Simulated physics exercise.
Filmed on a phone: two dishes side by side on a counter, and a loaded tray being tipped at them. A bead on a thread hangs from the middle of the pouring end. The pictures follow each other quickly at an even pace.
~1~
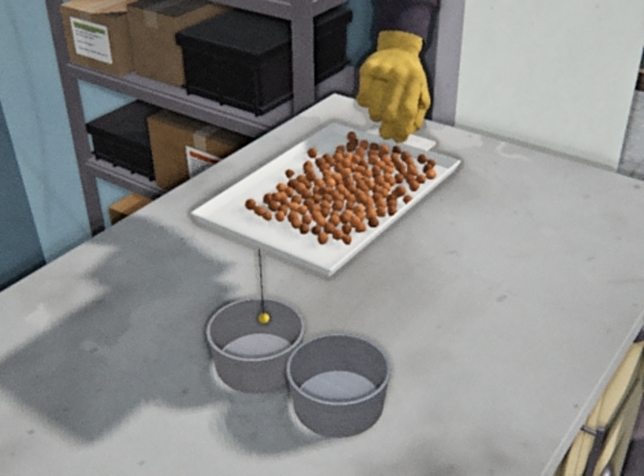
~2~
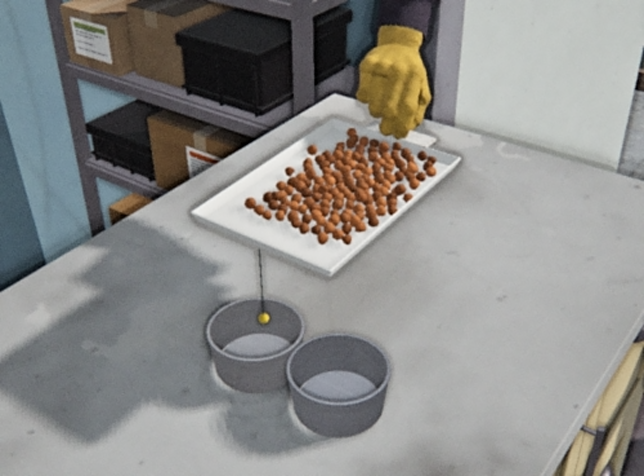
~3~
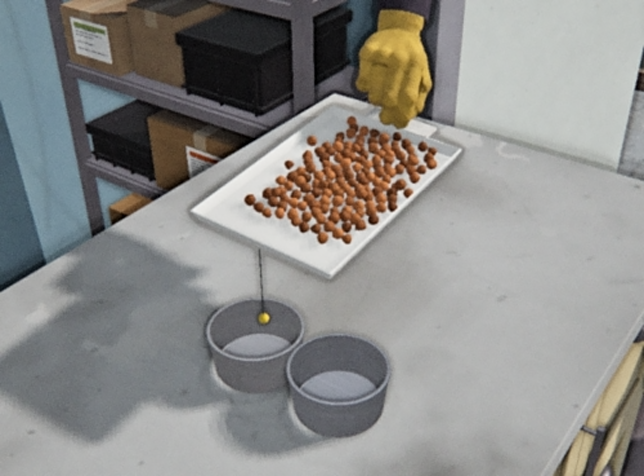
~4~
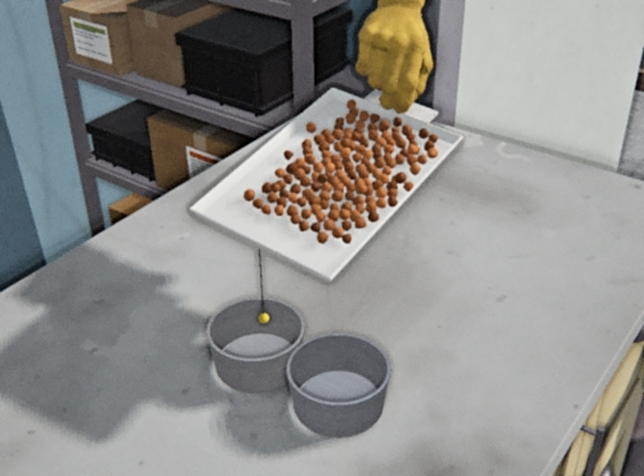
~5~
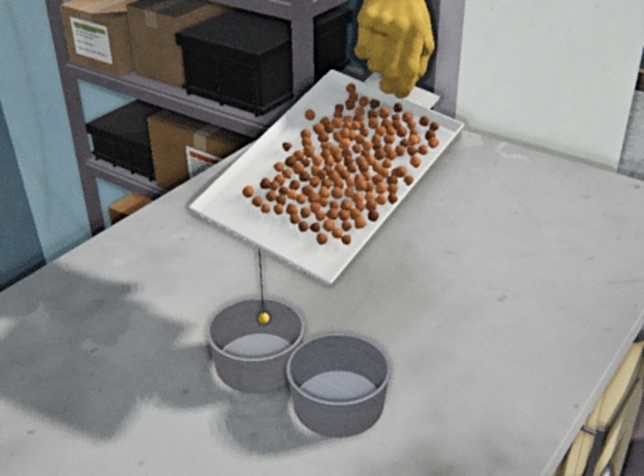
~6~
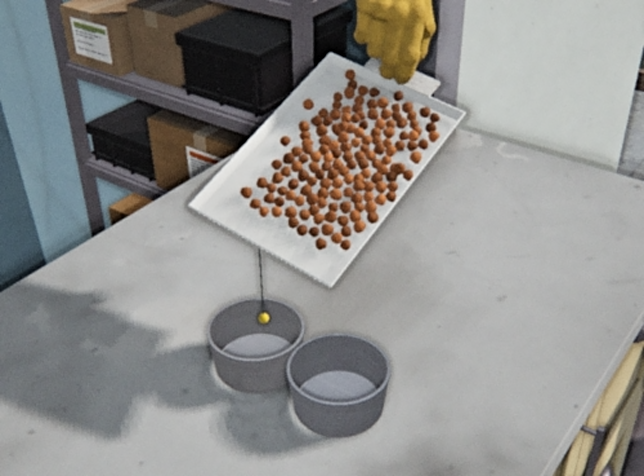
A yellow-gloved hand raises the far end of a white tray loaded with hazelnuts.
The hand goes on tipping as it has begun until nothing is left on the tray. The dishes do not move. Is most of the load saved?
In the dishes lies more than half of it.
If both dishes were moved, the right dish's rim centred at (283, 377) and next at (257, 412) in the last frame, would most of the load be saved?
In turn: More than half; less than half.
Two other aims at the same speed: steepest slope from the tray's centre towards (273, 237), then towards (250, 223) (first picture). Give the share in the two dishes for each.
About 20 and 10 per cent.
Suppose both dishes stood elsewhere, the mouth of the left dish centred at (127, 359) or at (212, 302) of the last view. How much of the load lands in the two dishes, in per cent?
About 0 and 20 per cent.
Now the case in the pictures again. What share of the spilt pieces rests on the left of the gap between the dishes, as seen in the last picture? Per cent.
About 90 per cent.
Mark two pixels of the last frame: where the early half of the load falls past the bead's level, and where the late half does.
Early half (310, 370), late half (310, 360).
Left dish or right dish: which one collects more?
It is the right one.
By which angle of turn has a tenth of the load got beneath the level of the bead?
At about 65°.
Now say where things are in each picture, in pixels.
In the first frame, corners of the pouring end at (199, 212) and (329, 265), level; middle of the load at (349, 183), hazelnuts; left dish at (226, 369); right dish at (309, 412); bead on its thread at (264, 318).
In the second frame, corners of the pouring end at (199, 211) and (329, 266), level; middle of the load at (349, 181).
In the third frame, corners of the pouring end at (198, 210) and (329, 269), tipped barely, lowest at the right corner; middle of the load at (349, 175).
In the fourth frame, corners of the pouring end at (197, 208) and (329, 273), tipped a little, lowest at the right corner; middle of the load at (348, 167).
In the fifth frame, corners of the pouring end at (196, 206) and (329, 276), tipped clearly, lowest at the right corner; middle of the load at (348, 161).
In the sixth frame, corners of the pouring end at (195, 204) and (329, 280), tipped clearly, lowest at the right corner; middle of the load at (347, 157), about half on the move; left dish at (226, 369); right dish at (309, 412).
Soon, tray tipped steeply; about half on the tray; a small part in the right dish; a stray few in the left dish; a small part outside both; about a quarter in the air.
A while on, tray tipped past a quarter turn; about two thirds in the right dish; a small part in the left dish; about a third outside both; a stray few in the air.
Towards the end, tray tipped past a quarter turn; about two thirds in the right dish; a small part in the left dish; about a third outside both.
Finally, tray tipped past a quarter turn; about two thirds in the right dish; a small part in the left dish; about a third outside both.
